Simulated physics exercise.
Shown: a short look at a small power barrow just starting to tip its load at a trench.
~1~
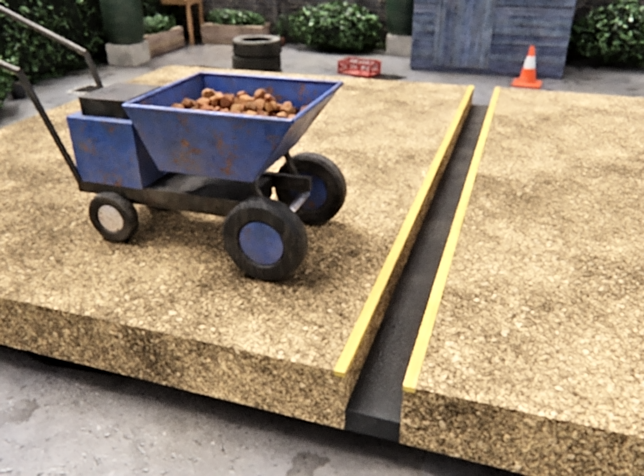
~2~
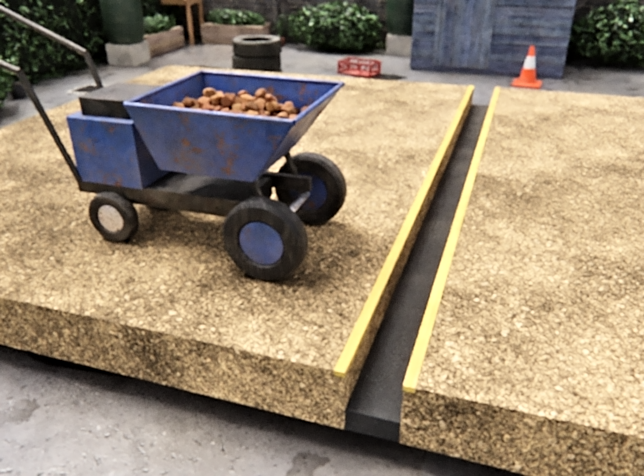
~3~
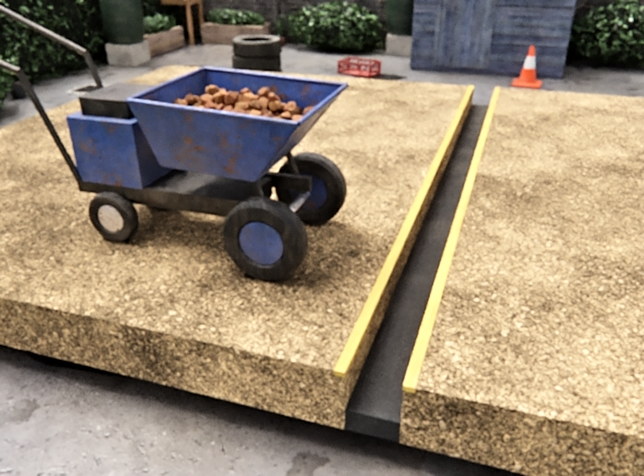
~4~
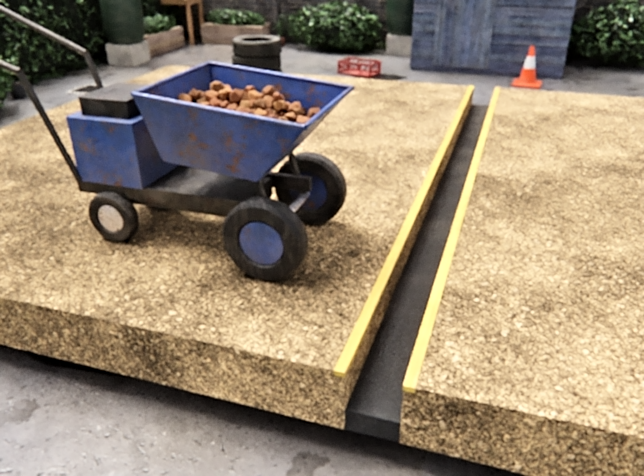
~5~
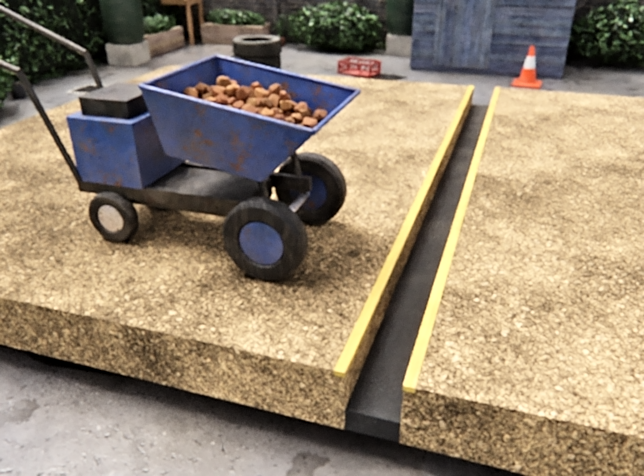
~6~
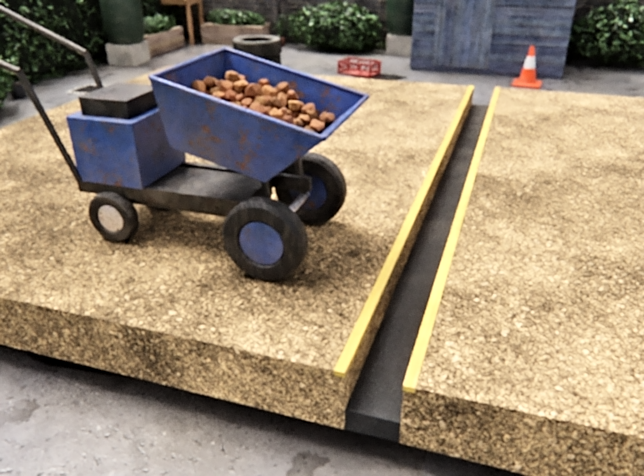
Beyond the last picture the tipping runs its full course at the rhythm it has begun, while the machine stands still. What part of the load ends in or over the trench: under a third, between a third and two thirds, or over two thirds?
Hits one third to two thirds.
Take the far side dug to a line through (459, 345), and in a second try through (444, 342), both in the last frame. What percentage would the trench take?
Lab note: Case 1 around 90 %, case 2 80 %.
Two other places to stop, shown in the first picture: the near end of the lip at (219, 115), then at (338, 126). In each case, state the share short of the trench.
About 40 % and about 0 %.
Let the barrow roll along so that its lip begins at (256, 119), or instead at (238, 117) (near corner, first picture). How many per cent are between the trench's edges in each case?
Result: Try 1 = 80 %, try 2 = 70 %.
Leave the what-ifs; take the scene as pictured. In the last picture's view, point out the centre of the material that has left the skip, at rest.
I'd say the middle ends up at about (432, 270).
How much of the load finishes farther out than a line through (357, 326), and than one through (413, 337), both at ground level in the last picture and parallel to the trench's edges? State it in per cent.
First 100 in a hundred, second 40 in a hundred.
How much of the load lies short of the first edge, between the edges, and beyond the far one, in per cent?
Out of a hundred: Short 0; between 55; beyond 45.
Just after the last frame, skip tipped steeply; every one in the skip.
A moment on, skip tipped right over; the larger part in the skip; about a tenth in or heaped over the trench; about a tenth beyond it; just a few falling.
Further on, skip tipped right over; just a few in the skip; roughly half in or heaped over the trench; roughly half beyond it.
When it is over, skip tipped right over; roughly half in or heaped over the trench; roughly half beyond it.
